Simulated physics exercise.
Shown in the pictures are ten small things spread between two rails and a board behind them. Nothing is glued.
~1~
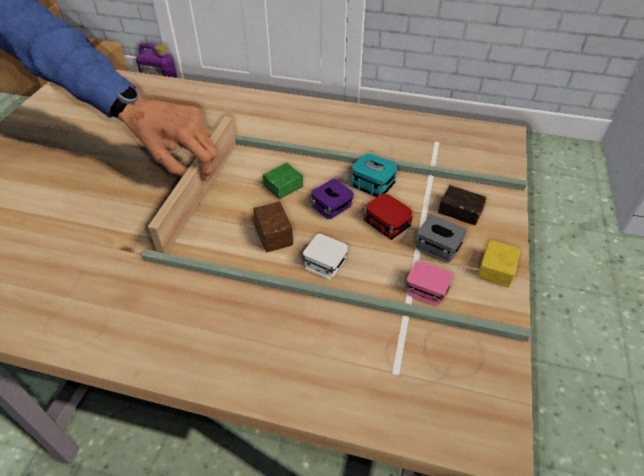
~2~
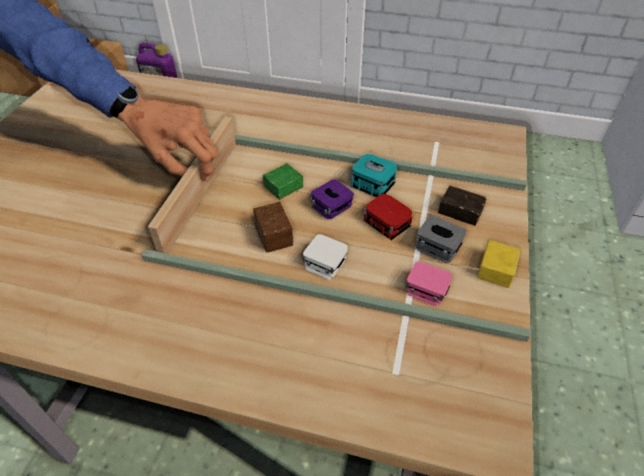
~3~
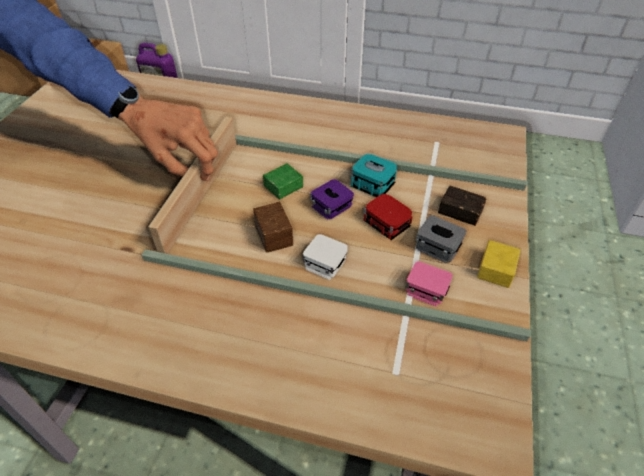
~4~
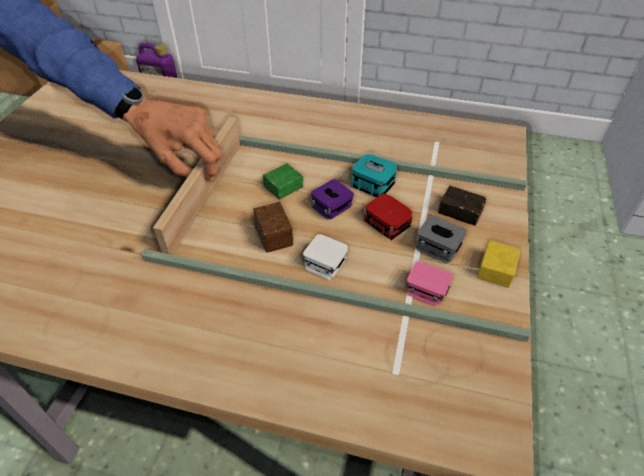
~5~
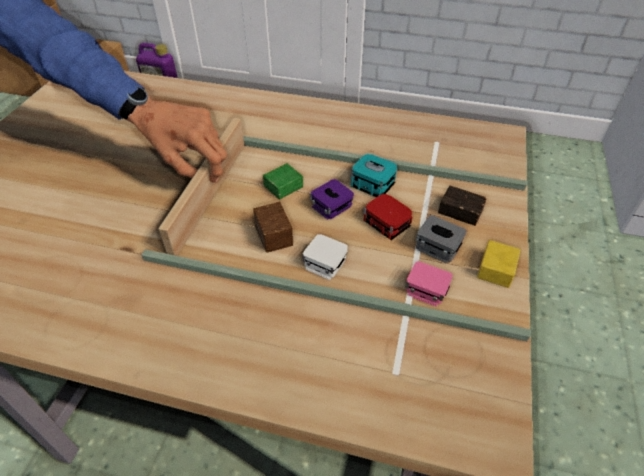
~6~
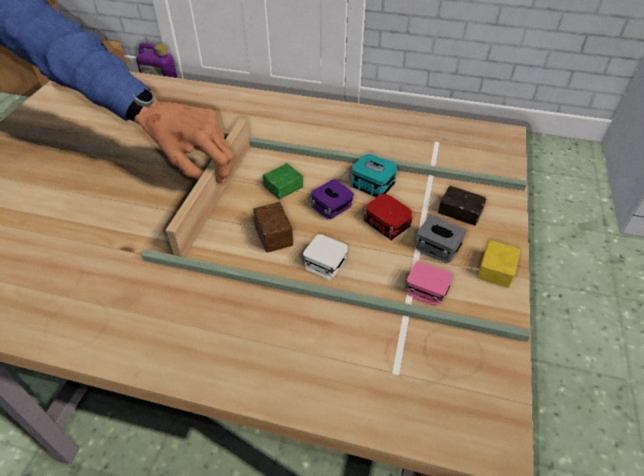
The clip shows a hand holding a wooden board upright behind ten small colourful blocks and cases spread between two rails on a table, then sliding the board slightly to the right while the small items stay still.
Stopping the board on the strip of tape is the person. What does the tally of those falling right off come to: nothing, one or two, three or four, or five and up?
It comes to one or two.
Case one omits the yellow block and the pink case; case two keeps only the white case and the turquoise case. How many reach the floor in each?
Try one: 0; try two: 1.
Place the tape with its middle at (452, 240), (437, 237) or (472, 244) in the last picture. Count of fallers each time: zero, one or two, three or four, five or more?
In order: Either three or four, one to two, three or four.
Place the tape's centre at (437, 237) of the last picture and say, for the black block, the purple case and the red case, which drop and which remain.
First the black block, which stays on top, then the purple case, which stays on top, and the red case, which stays on top.
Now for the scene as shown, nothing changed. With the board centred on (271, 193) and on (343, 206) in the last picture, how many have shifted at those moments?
2 by the first point, 6 by the second.
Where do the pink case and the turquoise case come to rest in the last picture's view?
The pink case finishes at (500, 302); the turquoise case finishes at (474, 187).
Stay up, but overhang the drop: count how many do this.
That'd be 1.
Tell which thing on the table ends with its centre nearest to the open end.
Grey case.
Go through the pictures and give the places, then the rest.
Yellow block (499, 263); black block (462, 205); grey case (440, 240); board (198, 180); tape (421, 234), in the first frame.
Black block (462, 205); board (198, 180), in the second frame.
Grey case (440, 240); green block (283, 181), in the third frame.
Yellow block (499, 264); red case (388, 217), in the fourth frame.
Black block (462, 205); pink case (428, 284), in the fifth frame.
Yellow block (499, 264); black block (462, 205); grey case (440, 240); board (213, 183); tape (421, 234), in the sixth frame.
A little later, none off yet; yellow block at rest near (499, 264); black block at rest near (462, 205); grey case at rest near (440, 240).
When it is over, the number that fall off is one or two; down, yellow block.
